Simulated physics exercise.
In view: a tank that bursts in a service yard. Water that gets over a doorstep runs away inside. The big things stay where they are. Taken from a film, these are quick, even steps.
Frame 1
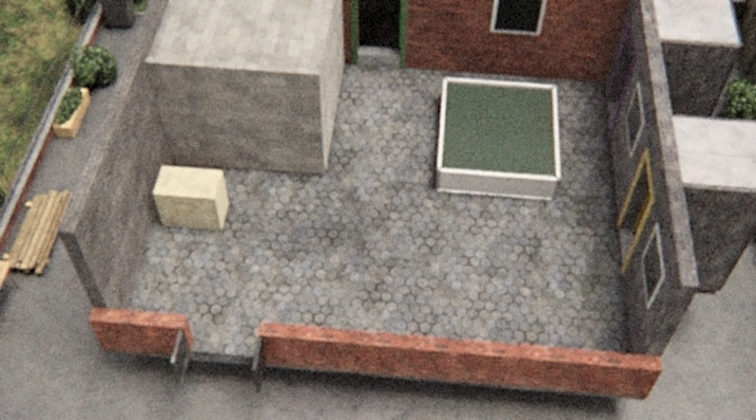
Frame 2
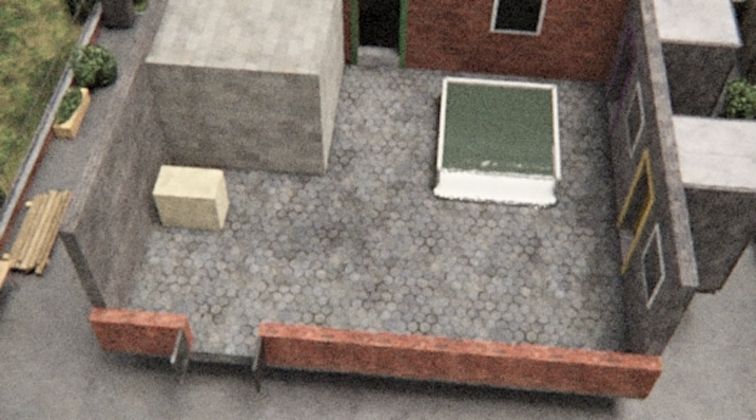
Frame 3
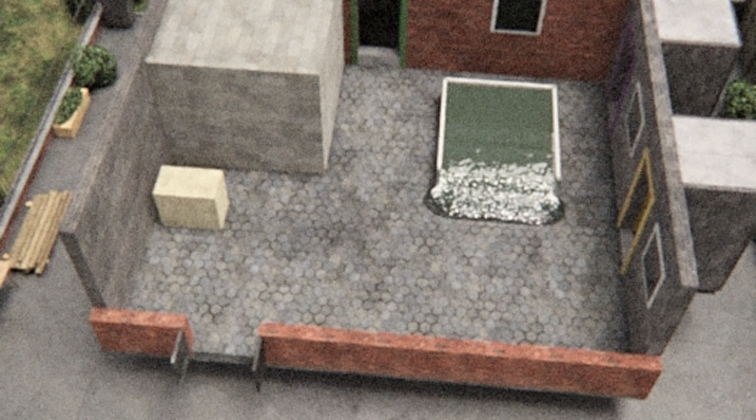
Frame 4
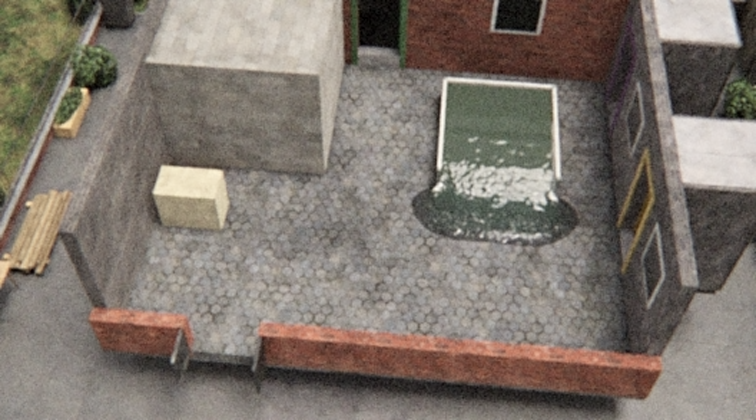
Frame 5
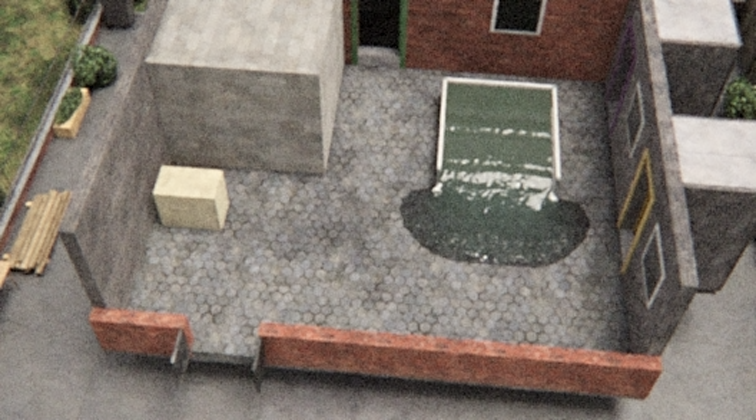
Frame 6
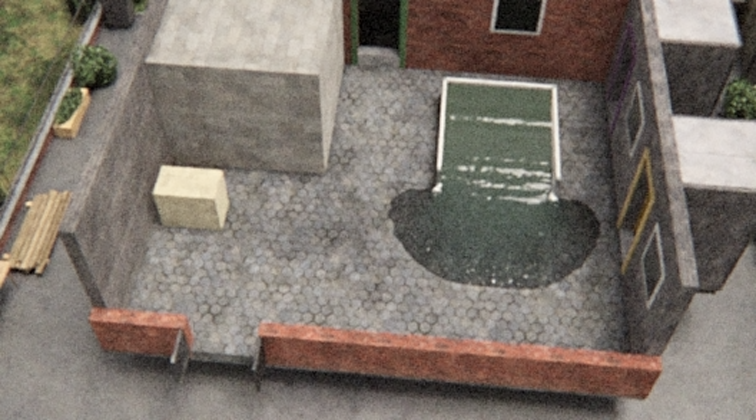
Green water bursting through the near side of a low white-rimmed tank, foaming, then spreading in a dark pool across yard paving.
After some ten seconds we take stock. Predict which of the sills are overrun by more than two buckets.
The yellow door is overrun, the purple door is not overrun, the green door is not overrun.
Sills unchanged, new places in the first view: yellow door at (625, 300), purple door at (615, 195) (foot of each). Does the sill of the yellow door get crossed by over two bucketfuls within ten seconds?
So the yellow door overshoots, it seems.
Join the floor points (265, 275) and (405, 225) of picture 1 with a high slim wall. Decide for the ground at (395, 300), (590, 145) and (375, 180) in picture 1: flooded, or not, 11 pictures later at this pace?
Lab note - point 1: Inundated; point 2: Parched; point 3: Parched.
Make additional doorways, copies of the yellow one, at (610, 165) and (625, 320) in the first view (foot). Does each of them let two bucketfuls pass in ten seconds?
Taking them in the order asked, one ends up below, the other ends up above.
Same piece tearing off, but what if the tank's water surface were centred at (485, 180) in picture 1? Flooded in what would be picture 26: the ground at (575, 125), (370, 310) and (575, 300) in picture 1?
Going through the three places: Out of reach, in the spill, in the spill.
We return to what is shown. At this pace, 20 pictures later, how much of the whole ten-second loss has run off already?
Roughly 5 percent.
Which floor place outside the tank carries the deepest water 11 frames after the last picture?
Deepest point: About (483, 363).
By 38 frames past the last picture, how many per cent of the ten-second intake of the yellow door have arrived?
Roughly 50 per cent.
A moment on, water covers 30 % of the floor; the yellow door wet at the sill, nothing in, the purple door not reached, the green door not reached.
Next, water covers 40 % of the floor; the yellow door wet at the sill, nothing in, the purple door not reached, the green door not reached.
Then, water covers 45 % of the floor; the yellow door under two buckets in, the purple door not reached, the green door not reached.
Later, water covers 65 % of the floor; the yellow door over two buckets in, the purple door not reached, the green door not reached.
In the end, water covers 85 % of the floor; the yellow door over two buckets in, the purple door wet at the sill, nothing in, the green door not reached.
